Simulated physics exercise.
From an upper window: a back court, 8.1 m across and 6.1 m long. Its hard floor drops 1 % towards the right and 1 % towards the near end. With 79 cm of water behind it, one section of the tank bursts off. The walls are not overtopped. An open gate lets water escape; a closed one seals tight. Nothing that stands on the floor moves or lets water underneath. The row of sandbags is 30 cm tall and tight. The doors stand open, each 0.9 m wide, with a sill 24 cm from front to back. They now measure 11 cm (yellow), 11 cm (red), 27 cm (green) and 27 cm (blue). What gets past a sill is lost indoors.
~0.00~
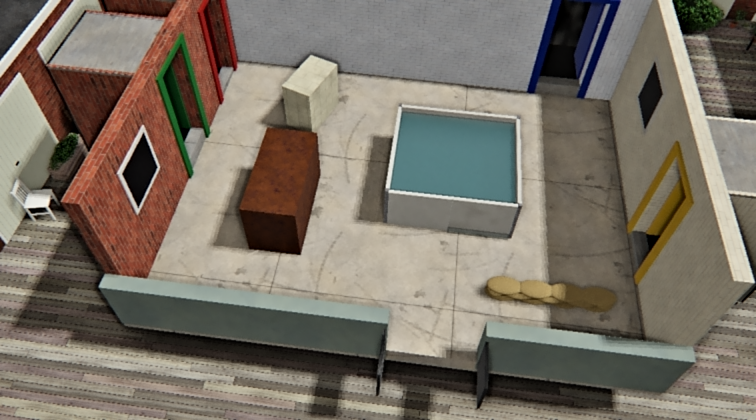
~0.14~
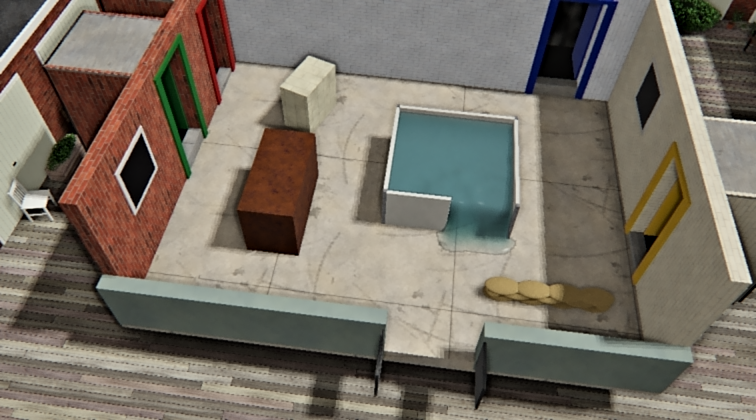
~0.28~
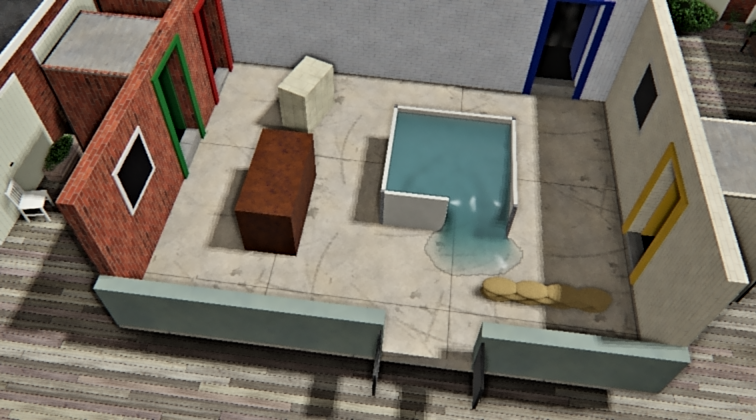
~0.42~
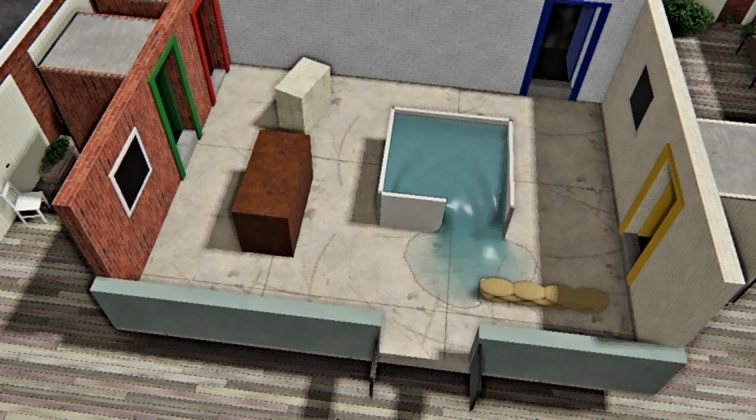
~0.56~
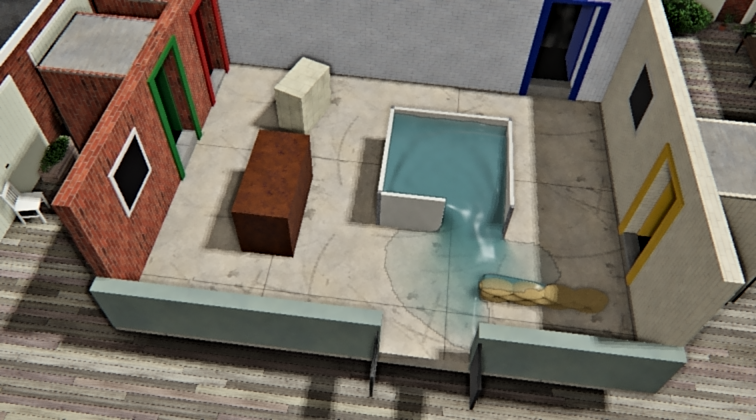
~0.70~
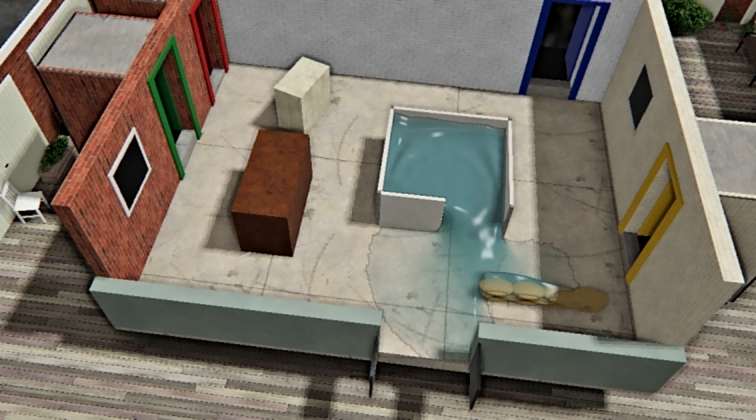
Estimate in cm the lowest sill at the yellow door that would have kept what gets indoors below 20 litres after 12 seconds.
Some 23 cm above the ground.
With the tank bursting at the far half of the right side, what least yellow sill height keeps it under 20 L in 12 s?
Some 14.0 cm.
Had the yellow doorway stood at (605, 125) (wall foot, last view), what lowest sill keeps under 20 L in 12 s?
About 7.5 cm.
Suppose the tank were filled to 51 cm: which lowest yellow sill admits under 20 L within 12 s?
Some 16 cm.
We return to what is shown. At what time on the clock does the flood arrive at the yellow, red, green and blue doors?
Yellow 1.3 s, red not within the 12 s, green 7.5 s, blue 3.8 s.
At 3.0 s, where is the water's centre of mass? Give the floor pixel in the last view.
At about (469, 226).
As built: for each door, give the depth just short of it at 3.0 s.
Depths in cm: Yellow 22, red 0, green 0, blue 0.
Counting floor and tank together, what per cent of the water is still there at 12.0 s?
Some 52 per cent remains.
After 1.4 s water covers 20 % of the floor, deepest (52 cm) near (491, 282); 14 cm at the yellow door, 1 litre in over its 11 cm sill.
After 3.0 s water covers 35 % of the floor, deepest (34 cm) near (491, 282); 22 cm at the yellow door, 90 litres in over its 11 cm sill.
After 12.0 s water covers 85 % of the floor, deepest (10 cm) near (631, 369); 7 cm at the yellow door, 180 litres in over its 11 cm sill.
At the yellow door as built, the water arrived by 1.3 s and peaked near 25 cm at 2.0 s.
With a sill of 19 cm, 44 litres would have come in within the 12 s; with 26 cm, 8 litres. So under 20 litres takes about 23 cm.
